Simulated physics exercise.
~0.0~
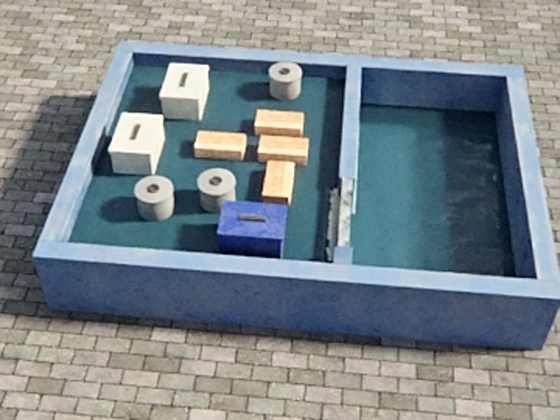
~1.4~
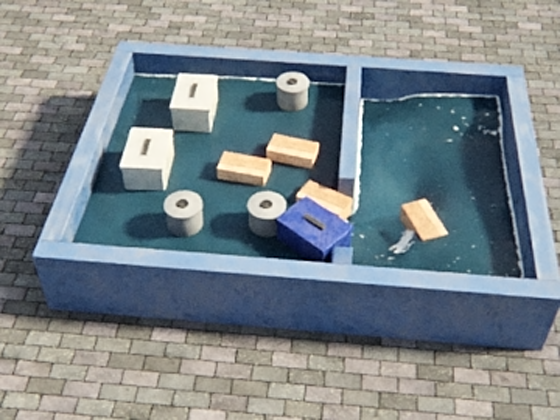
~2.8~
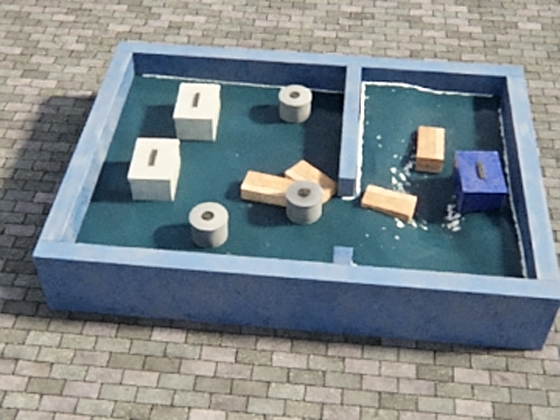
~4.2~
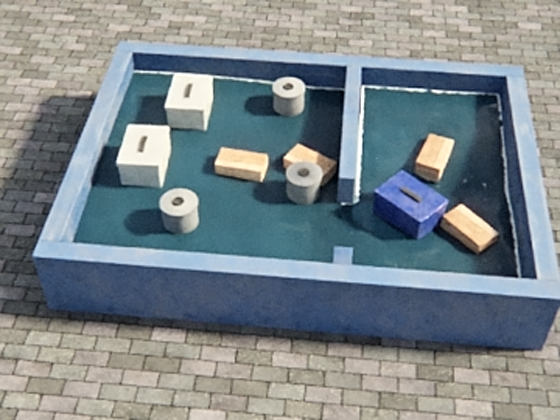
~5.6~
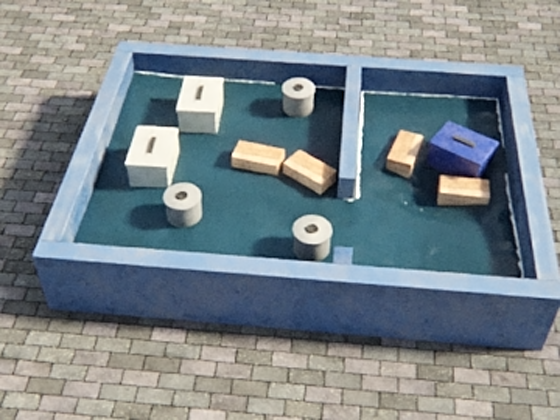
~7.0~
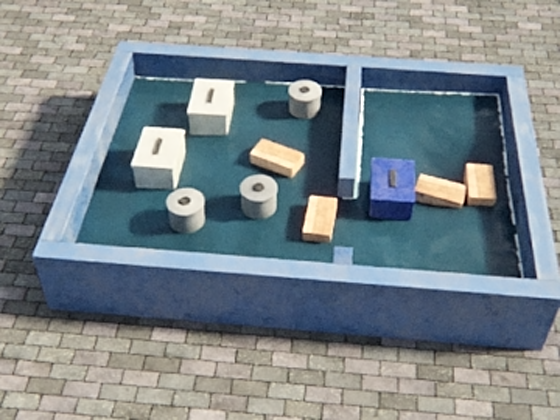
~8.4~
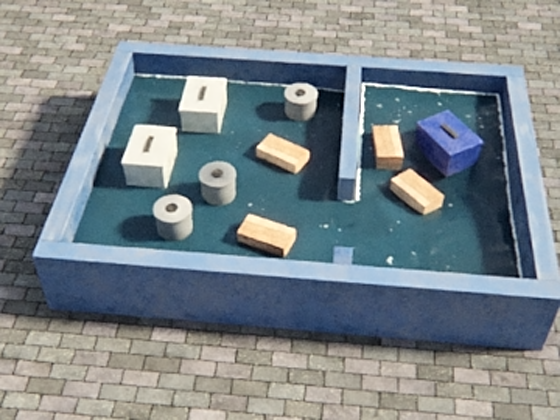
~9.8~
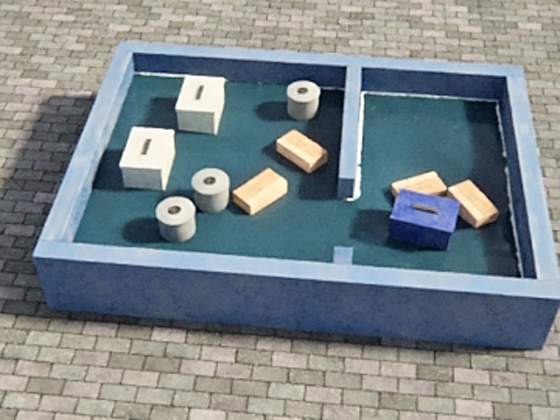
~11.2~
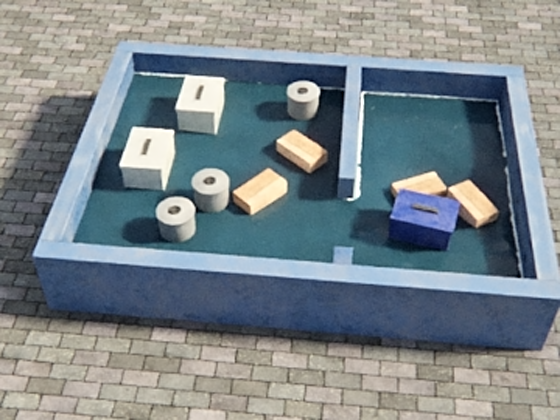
A blue box with a slot in its top drifted right through the opening in a water tank's divider, along with two wooden blocks, then bobbed around the right side while other pieces shifted on the left, until everything settled still.
